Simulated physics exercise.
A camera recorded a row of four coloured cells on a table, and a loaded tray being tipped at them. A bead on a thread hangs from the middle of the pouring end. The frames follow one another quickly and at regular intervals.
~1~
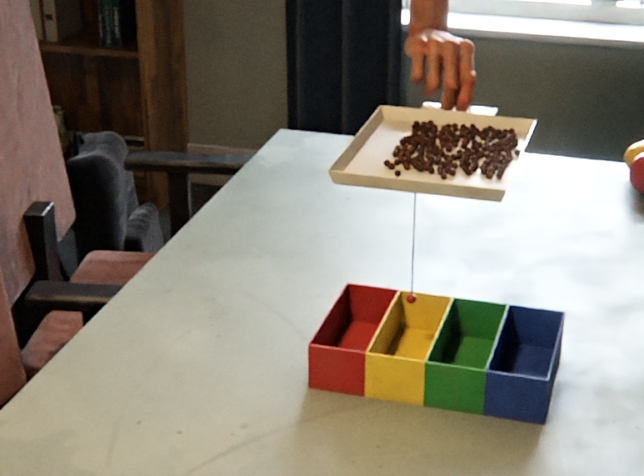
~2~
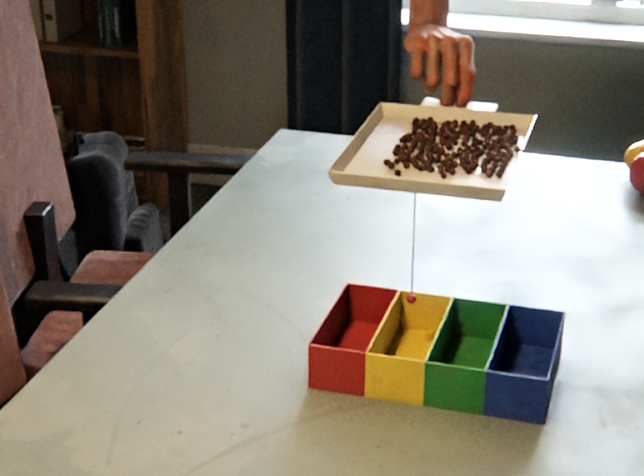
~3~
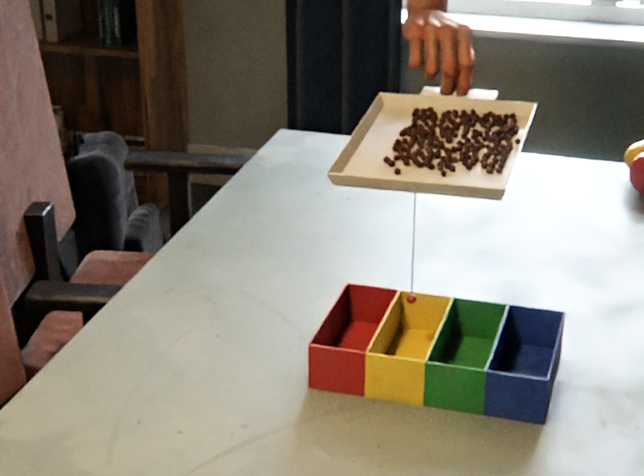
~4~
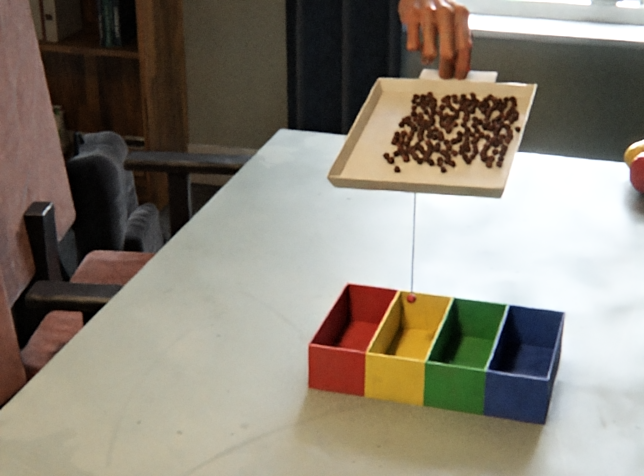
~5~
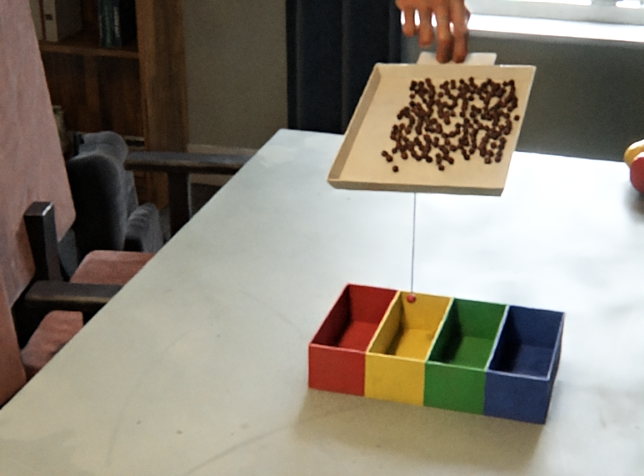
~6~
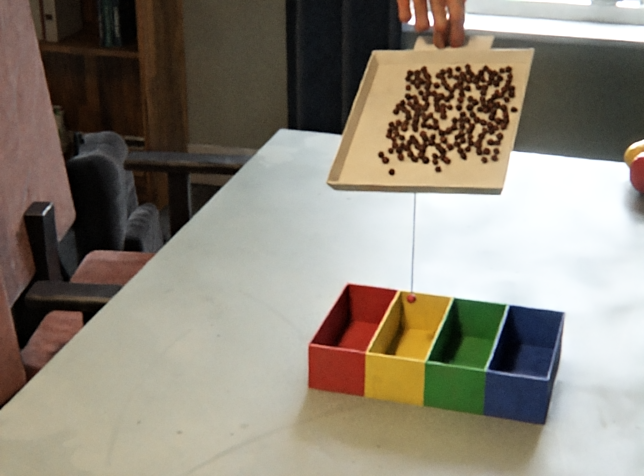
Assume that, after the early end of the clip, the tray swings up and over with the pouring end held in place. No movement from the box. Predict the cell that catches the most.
I would say the red one.
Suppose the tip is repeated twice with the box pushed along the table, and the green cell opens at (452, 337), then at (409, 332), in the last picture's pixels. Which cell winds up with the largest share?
Result 1: That red cell. Result 2: The cell in yellow.
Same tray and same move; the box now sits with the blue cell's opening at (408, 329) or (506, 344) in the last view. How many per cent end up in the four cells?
Result, in turn: 90 %, 90 %.
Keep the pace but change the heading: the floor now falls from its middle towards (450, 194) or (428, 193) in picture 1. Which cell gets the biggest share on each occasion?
Green first, the green cell second.
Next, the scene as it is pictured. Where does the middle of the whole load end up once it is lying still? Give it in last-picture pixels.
Last view, centre at rest - approx. (339, 365).
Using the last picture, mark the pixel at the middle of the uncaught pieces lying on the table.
Around (242, 366).
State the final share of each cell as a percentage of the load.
In per cent: The red cell gets 40, the yellow cell 20, the green cell 0 and the blue cell 0.
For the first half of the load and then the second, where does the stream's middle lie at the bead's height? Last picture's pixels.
First part (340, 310), rest (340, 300).
Just after the last frame, tray tipped steeply; roughly half on the tray; about a tenth in the red cell; just a few in the yellow cell; just a few in the green cell; roughly half falling or outside the box.
A moment on, tray tipped past a quarter turn; roughly a third in the red cell; about a tenth in the yellow cell; just a few in the green cell; roughly a third falling or outside the box.
Further on, tray tipped past a quarter turn; roughly half in the red cell; roughly a quarter in the yellow cell; just a few in the green cell; roughly a third falling or outside the box.
When it is over, tray tipped past a quarter turn; roughly half in the red cell; roughly a quarter in the yellow cell; just a few in the green cell; not one in the blue cell; roughly a third outside the box.
